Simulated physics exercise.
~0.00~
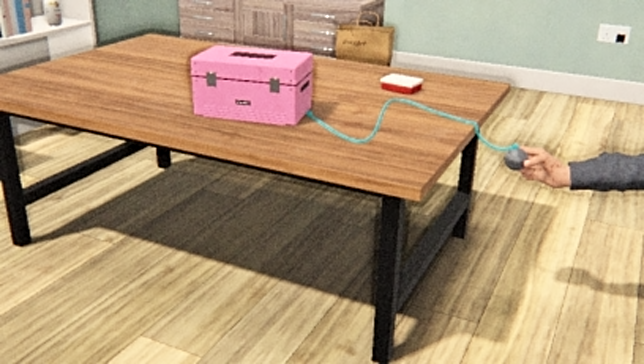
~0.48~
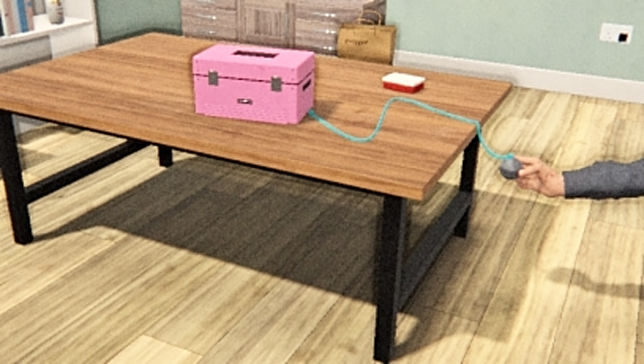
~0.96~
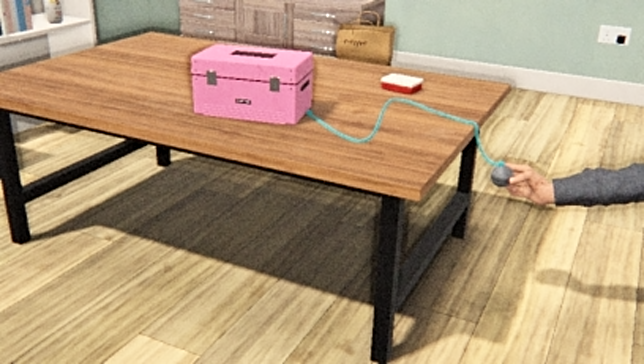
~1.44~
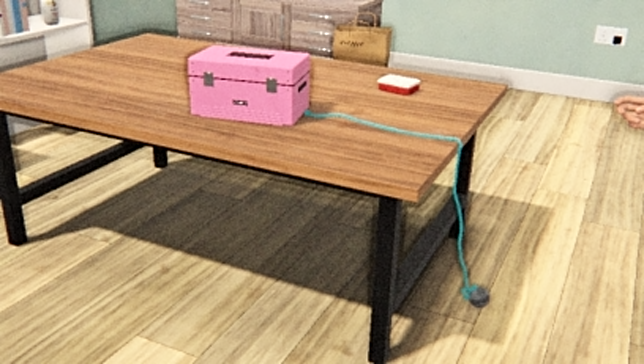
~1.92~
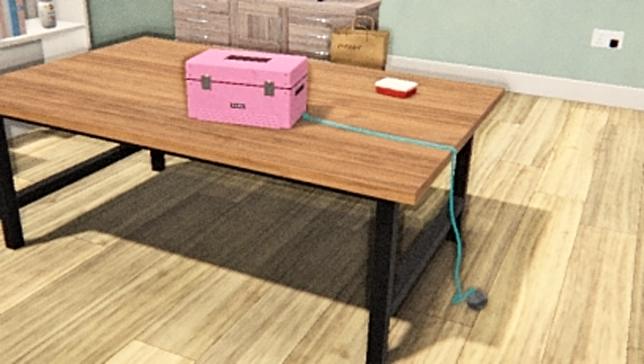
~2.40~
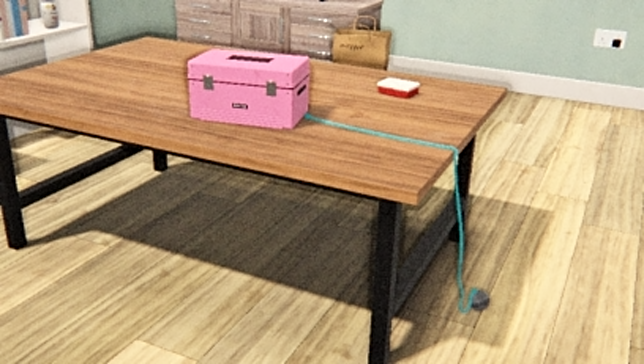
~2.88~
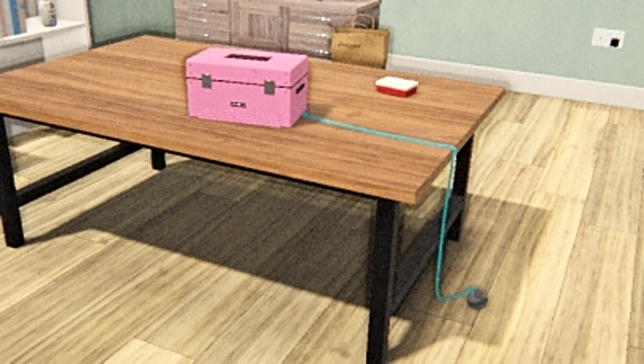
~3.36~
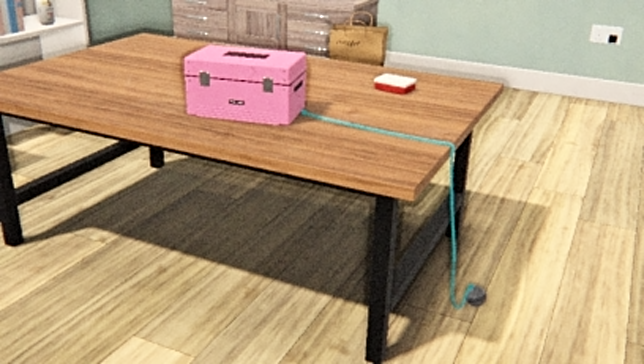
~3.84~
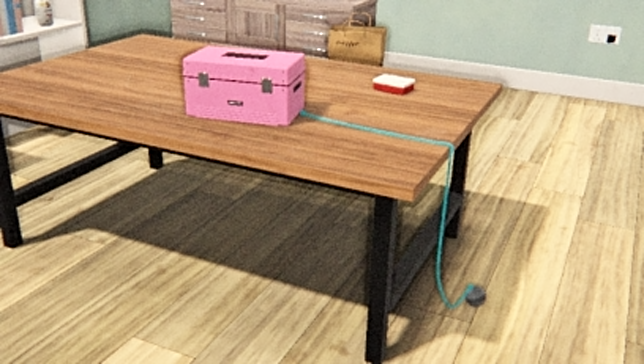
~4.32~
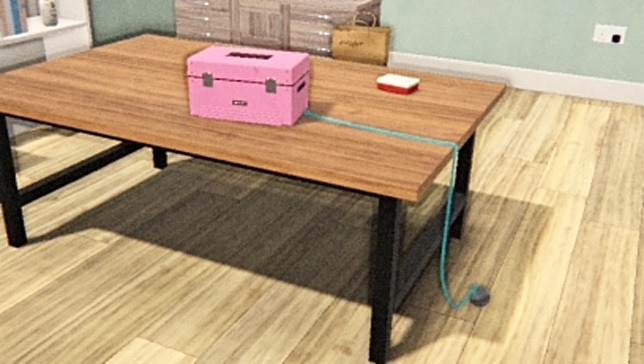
Beside a wooden table, a hand releases a string-tied grey ball, which drops to the floor.
